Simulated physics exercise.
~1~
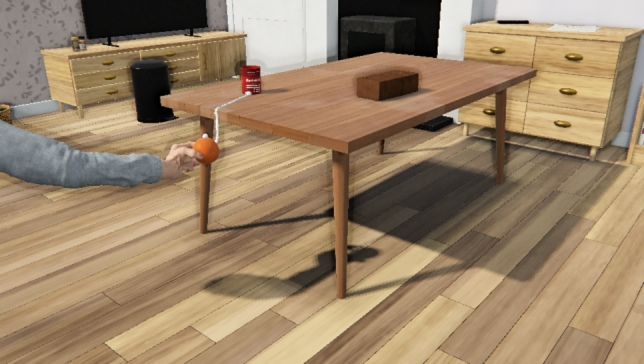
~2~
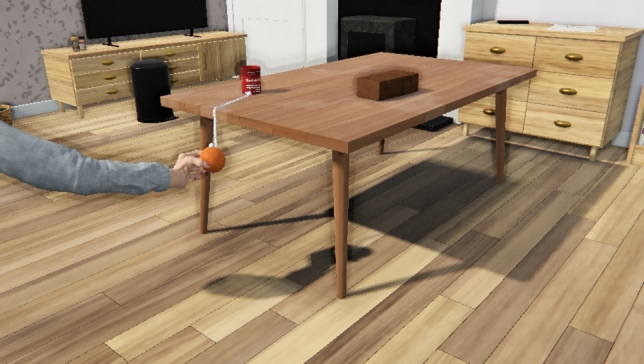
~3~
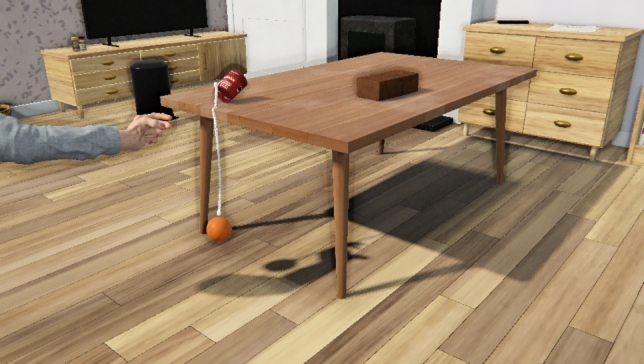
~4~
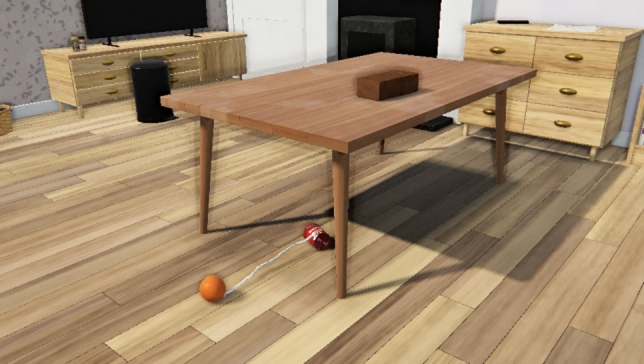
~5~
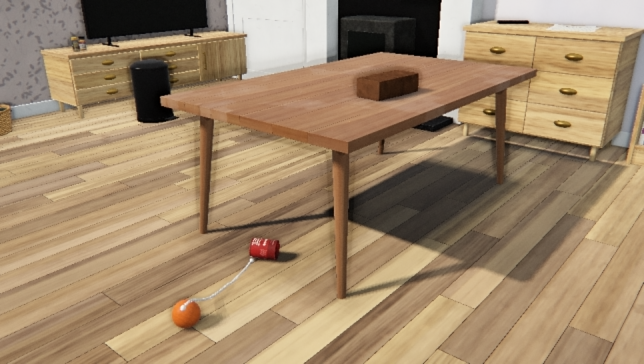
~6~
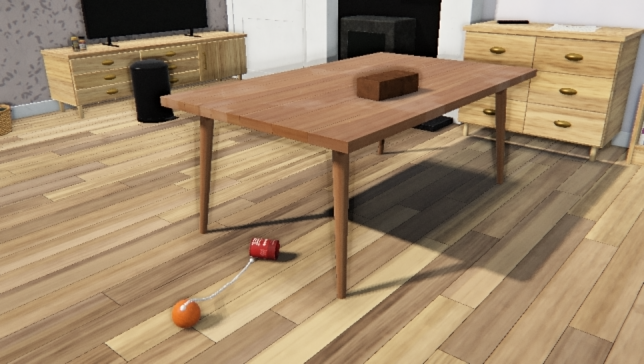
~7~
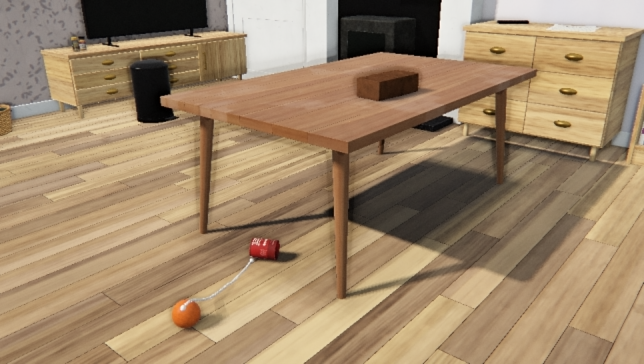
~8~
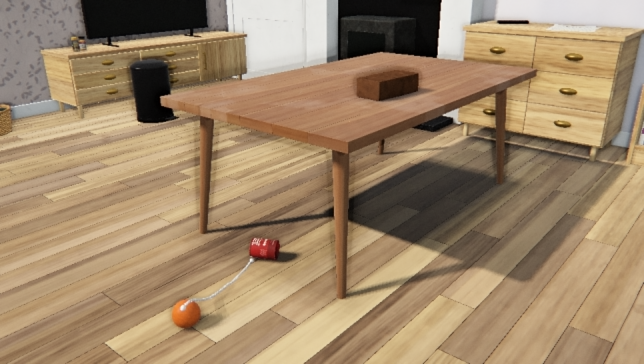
A hand in a grey-blue sleeve reaches in from the left of a wood-floored room, seen from slightly above, holding an orange beside a brown wooden table. A pale shoelace runs from the orange over the table's edge to a red cup, while a brick rests farther right on the tabletop. The hand shifts slightly right, then lets go and draws back as the orange drops and the cup tips over. The cup is pulled off the table, and both land on the floor. They shift left and settle, still joined, while the brick stays put.
